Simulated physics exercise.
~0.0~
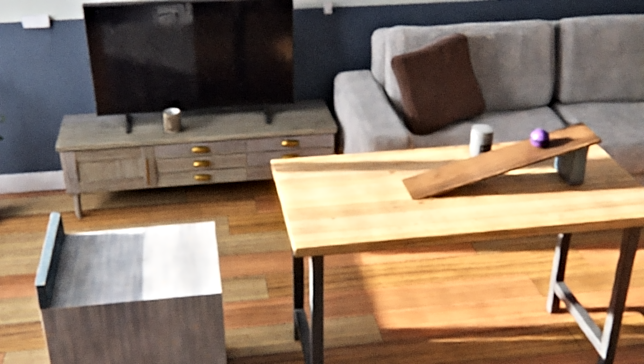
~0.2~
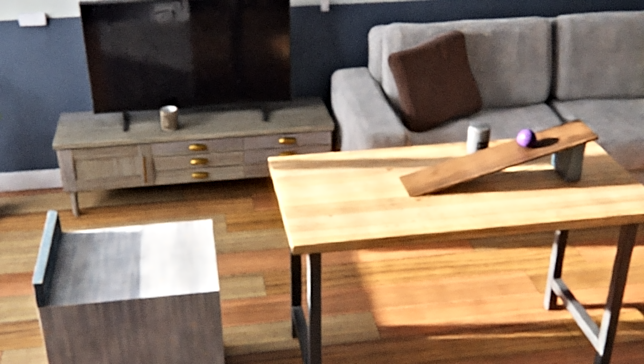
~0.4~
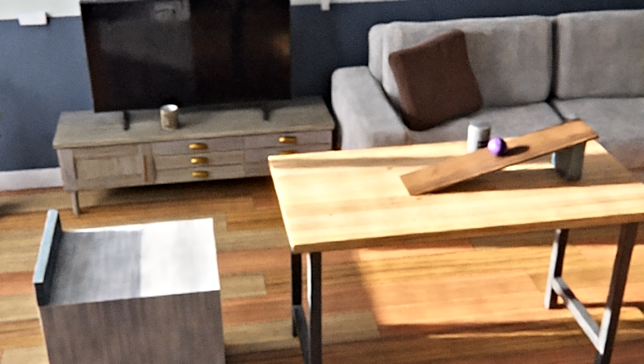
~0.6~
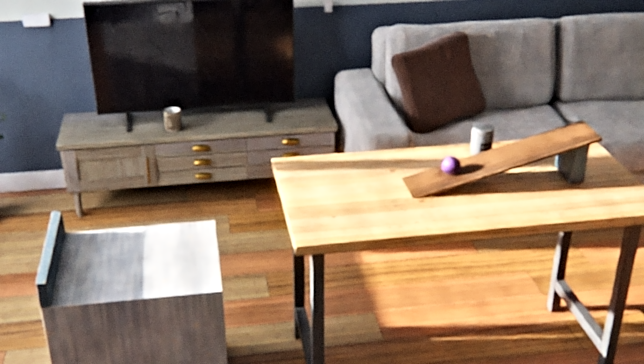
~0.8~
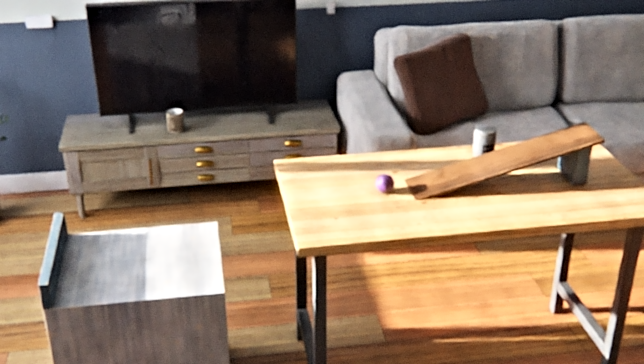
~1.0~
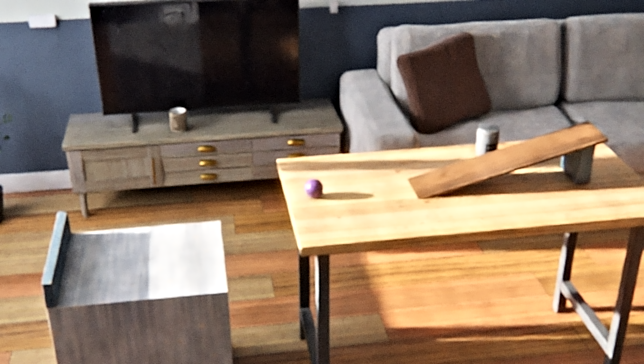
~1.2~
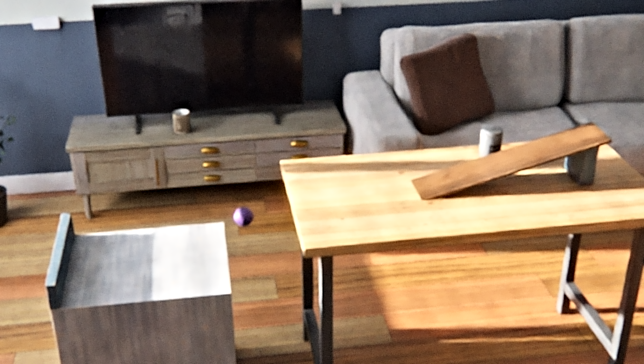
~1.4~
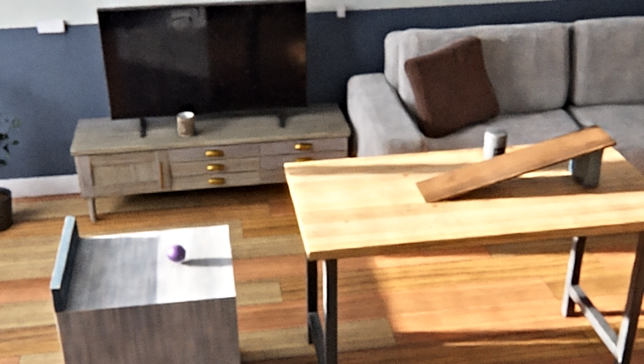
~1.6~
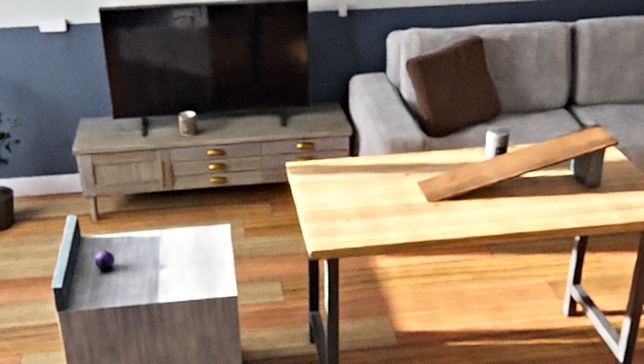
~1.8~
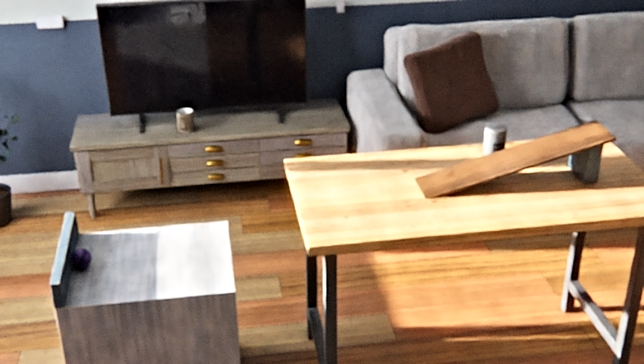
A purple ball rolled left down a wooden ramp and along a table, flew off the end across a gap, landed on a lower grey cabinet and stopped against the raised strip at its far side, while the grey jar stayed put.
